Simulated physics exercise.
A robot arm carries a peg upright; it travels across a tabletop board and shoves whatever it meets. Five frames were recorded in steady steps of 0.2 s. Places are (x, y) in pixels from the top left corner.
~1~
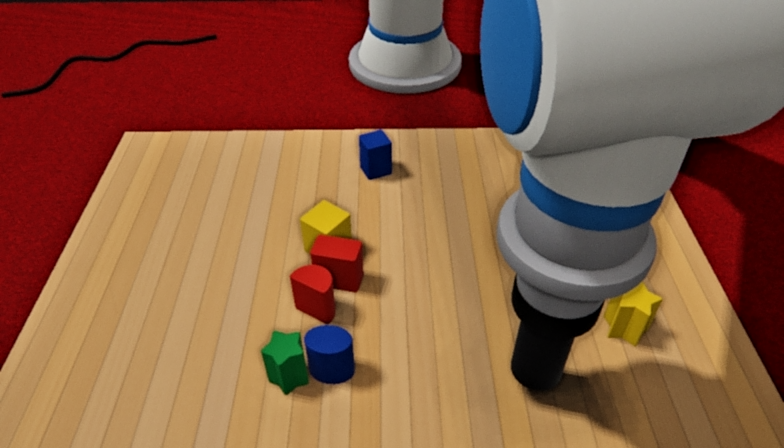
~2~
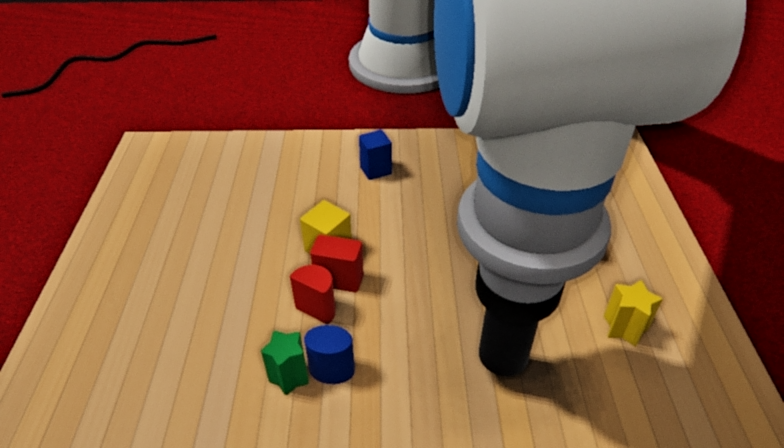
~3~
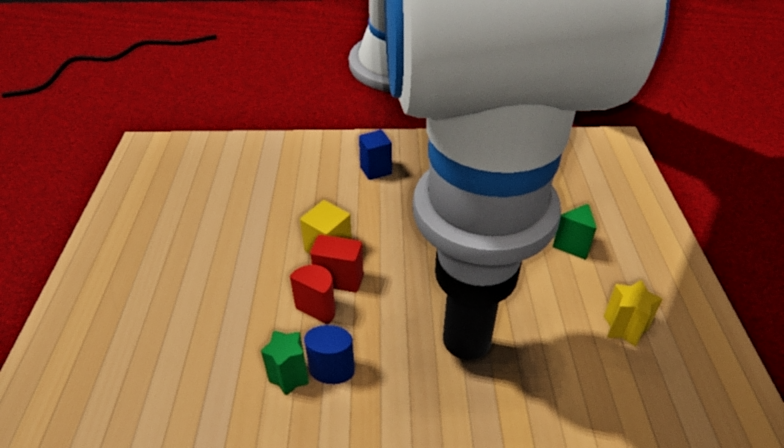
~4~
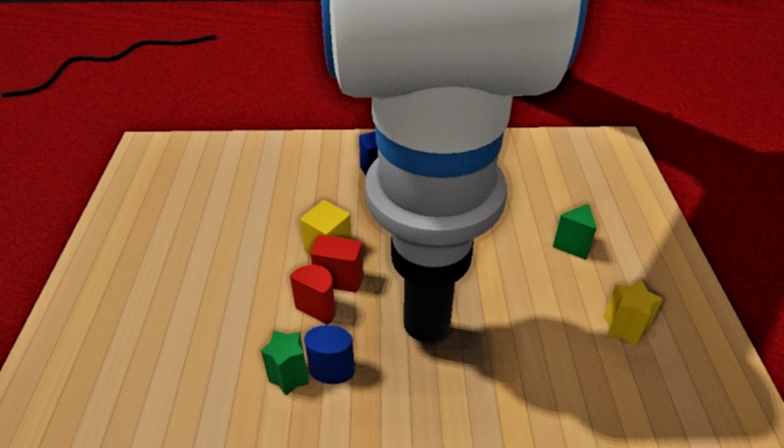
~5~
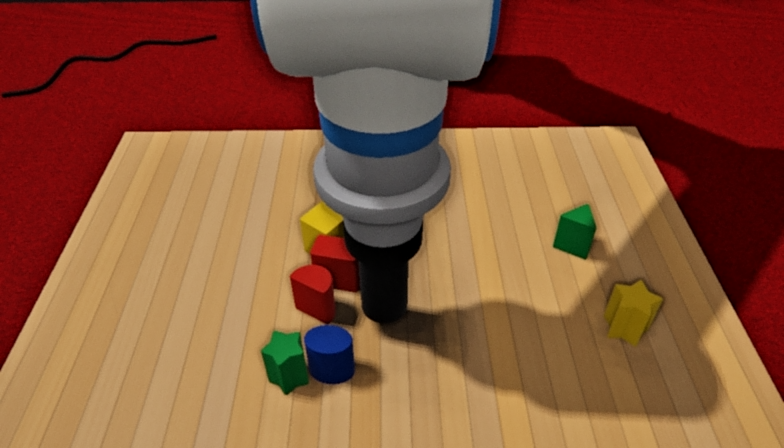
A white and blue robot arm with a black peg at its tip dominates a pale striped wooden board on red fabric, seen from above at an angle. Red, yellow, blue and green blocks cluster left of centre, with a yellow star at right. The arm glides left and slightly away, uncovering a green block and hiding a blue one, while the blocks and camera stay still.
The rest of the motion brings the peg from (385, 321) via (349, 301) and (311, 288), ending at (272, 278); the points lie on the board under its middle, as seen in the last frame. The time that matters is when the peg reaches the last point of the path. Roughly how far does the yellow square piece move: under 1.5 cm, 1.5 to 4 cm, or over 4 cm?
It goes a little way, 1.5 to 4 cm.
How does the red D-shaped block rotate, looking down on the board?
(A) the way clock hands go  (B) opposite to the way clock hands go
B
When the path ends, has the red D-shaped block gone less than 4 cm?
I'd say no.
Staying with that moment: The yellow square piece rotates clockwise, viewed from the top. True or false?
True.
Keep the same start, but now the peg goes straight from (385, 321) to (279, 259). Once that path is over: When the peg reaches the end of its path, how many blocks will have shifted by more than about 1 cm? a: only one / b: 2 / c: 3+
c
On the path given first. One third of the way, peg at (348, 285); red D-shaped block at (305, 275); red oblong at (326, 242), turned 15° anticlockwise.
Two thirds of the way, peg at (308, 273); red D-shaped block at (266, 273), turned 50° anticlockwise; yellow square piece at (315, 208), turned 45° clockwise; red oblong at (300, 231), turned 20° anticlockwise.
At the end, peg at (269, 263); red D-shaped block at (238, 275), turned 100° anticlockwise; yellow square piece at (312, 205), turned 65° clockwise; blue oval still; red oblong at (286, 223).
